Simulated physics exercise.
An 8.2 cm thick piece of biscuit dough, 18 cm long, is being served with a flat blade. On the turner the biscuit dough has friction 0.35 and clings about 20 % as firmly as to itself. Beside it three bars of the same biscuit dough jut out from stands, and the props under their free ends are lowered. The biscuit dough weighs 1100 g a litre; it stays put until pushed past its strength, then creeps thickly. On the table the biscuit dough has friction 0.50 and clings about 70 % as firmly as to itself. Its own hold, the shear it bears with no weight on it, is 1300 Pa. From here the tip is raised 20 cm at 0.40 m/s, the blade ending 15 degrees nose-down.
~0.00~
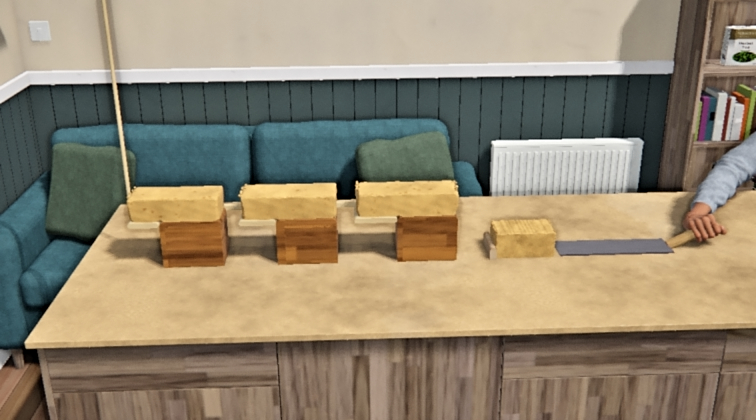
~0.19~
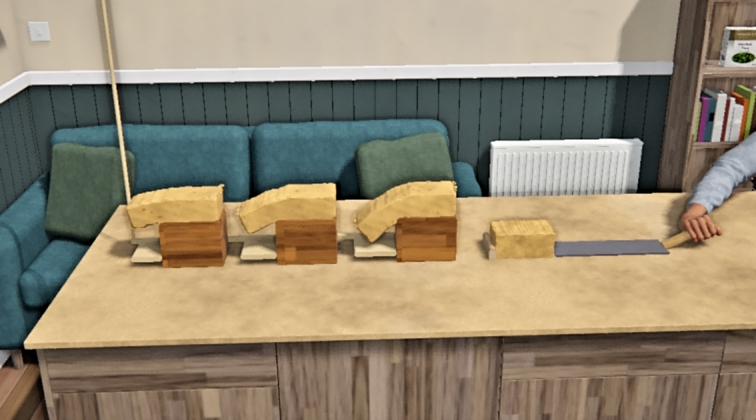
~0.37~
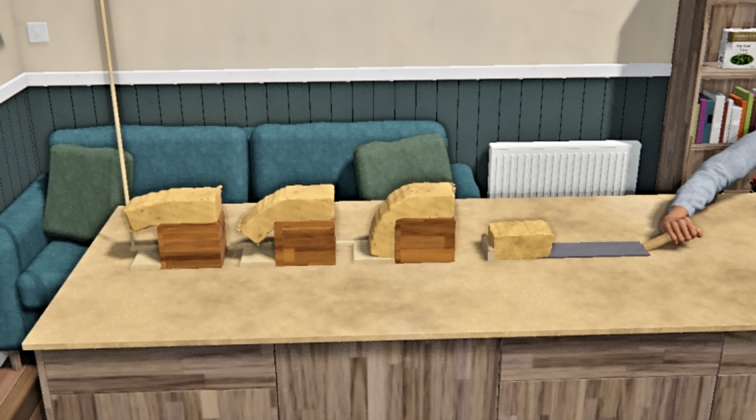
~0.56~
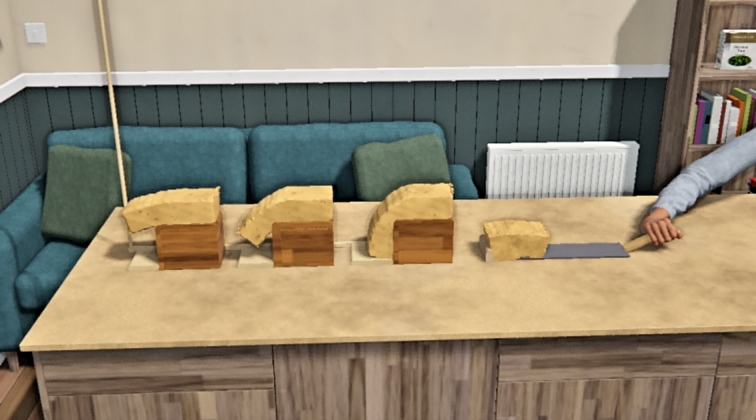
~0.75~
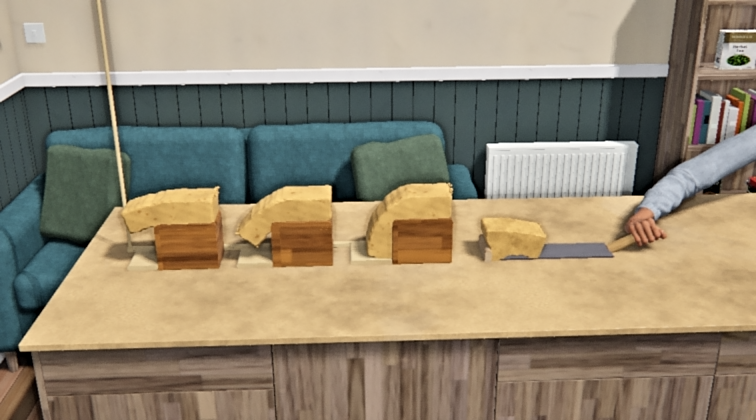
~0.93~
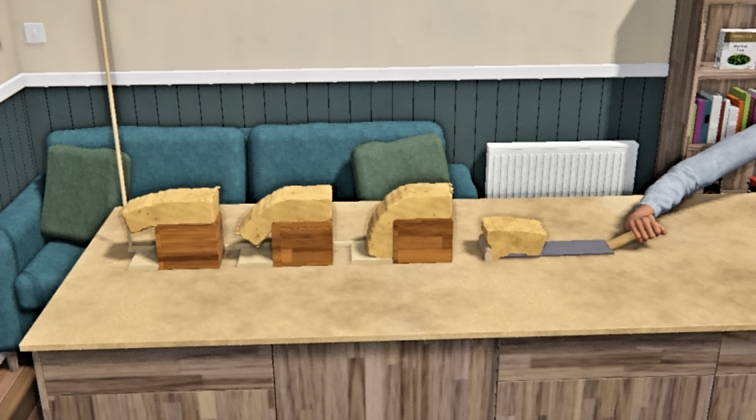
Three pale yellow bars of dough jut leftward from brown wooden blocks on a tan-topped counter, seen from slightly above in a room with a teal sofa, dark green panelling and a white radiator. Their free ends sag as the supports beneath lower, the right bar bending most and the left least. At right, a hand draws a flat grey blade leftward under a smaller dough piece, which shifts slightly left and droops at its left end, while the view barely drifts.
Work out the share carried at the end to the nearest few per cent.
Close to 100 per cent.
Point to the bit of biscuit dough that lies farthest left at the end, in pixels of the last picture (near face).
Near (482, 177).
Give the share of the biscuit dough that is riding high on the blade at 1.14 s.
Some 55 per cent.
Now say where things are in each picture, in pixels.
In the first frame, handle end of the blade at (674, 253), not yet moved; highest point of the biscuit dough at (541, 233); the tips have sunk 0, 0, 0 (left to right).
In the second frame, handle end of the blade at (670, 254), moved 1.1 cm; highest point of the biscuit dough at (541, 234); the tips have sunk 2.1 cm, 4.6 cm, 8.4 cm (left to right).
In the third frame, handle end of the blade at (650, 256), moved 6.7 cm; highest point of the biscuit dough at (535, 234); the tips have sunk 2.5 cm, 7.9 cm, 14 cm (left to right).
In the fourth frame, handle end of the blade at (630, 257), moved 12 cm; highest point of the biscuit dough at (514, 234); the tips have sunk 2.7 cm, 8.3 cm, 14 cm (left to right).
In the fifth frame, handle end of the blade at (614, 257), moved 17 cm; highest point of the biscuit dough at (495, 231); the tips have sunk 2.8 cm, 8.4 cm, 14 cm (left to right).
In the sixth frame, handle end of the blade at (614, 254), moved 17 cm; highest point of the biscuit dough at (502, 230); the tips have sunk 2.8 cm, 8.4 cm, 14 cm (left to right).
By 1.14 s, the tip is 8.6 cm up.
By 1.39 s, the tip is 19 cm up.
By 1.64 s, the tip is 20 cm up and 100 % is riding high on the blade.
By 1.89 s, the tip is 20 cm up and 100 % is riding high on the blade.
By 1.99 s, at the end, the tip is 20 cm up and 100 % is riding high on the blade.
